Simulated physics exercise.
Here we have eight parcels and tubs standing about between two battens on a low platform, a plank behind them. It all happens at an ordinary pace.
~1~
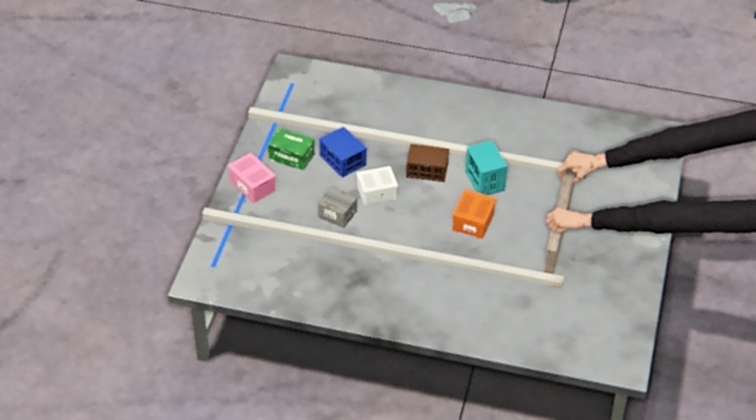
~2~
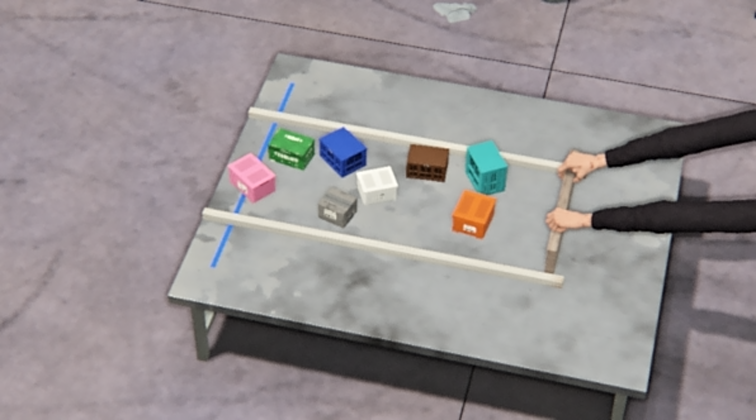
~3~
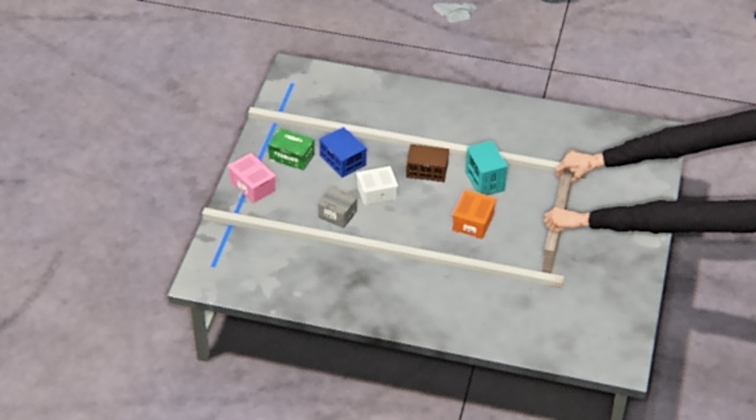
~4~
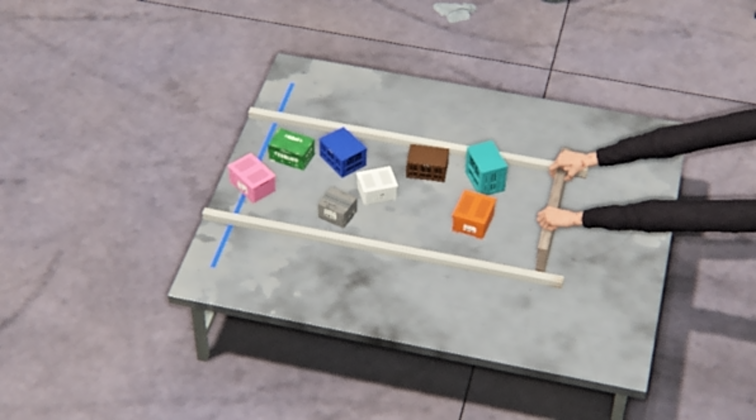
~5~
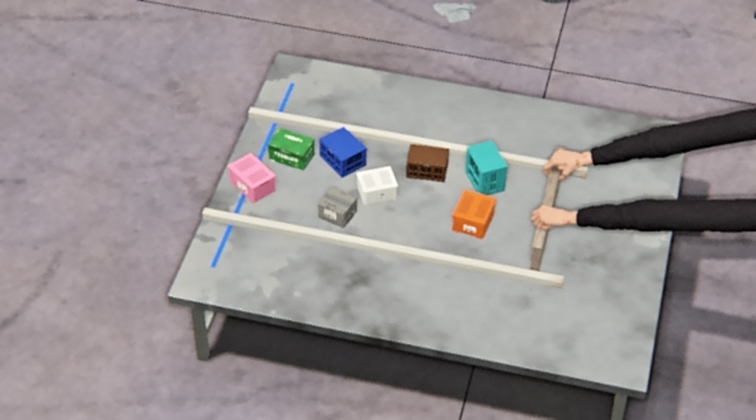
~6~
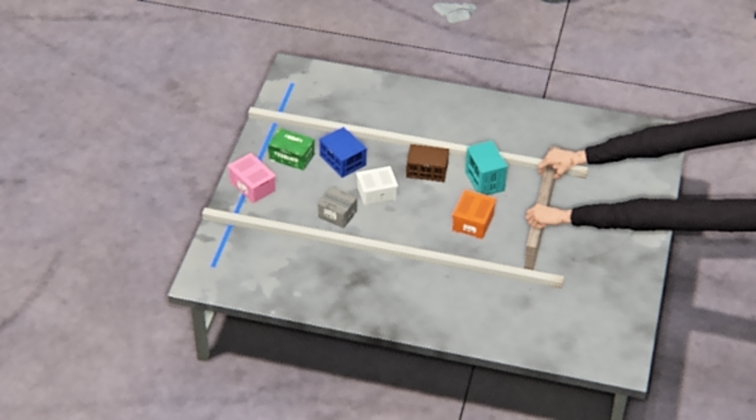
On a grey tabletop, two hands sliding a wooden plank slightly left between pale battens, the eight scattered coloured crates staying still.
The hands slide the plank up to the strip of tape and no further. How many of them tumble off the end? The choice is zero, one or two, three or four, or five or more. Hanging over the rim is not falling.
The number that fall off is five or more.
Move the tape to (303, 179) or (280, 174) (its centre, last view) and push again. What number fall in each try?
The counts: 2 and 3.
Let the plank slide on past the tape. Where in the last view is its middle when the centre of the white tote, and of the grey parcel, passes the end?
Near (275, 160) and (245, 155).
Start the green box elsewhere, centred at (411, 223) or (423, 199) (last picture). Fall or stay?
Place by place, it goes over; goes over.
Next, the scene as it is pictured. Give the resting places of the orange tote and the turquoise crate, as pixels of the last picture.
First (234, 171), then (256, 122).
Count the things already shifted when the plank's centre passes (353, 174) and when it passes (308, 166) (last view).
7 and 8.
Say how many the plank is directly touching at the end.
3 of them.
Early on, none off yet; pink tote at rest near (252, 179); green box at rest near (292, 149); blue crate moving near (339, 151).
Finally, the number that fall off is five or more; lost, brown crate, white tote, blue crate, green box and pink tote.
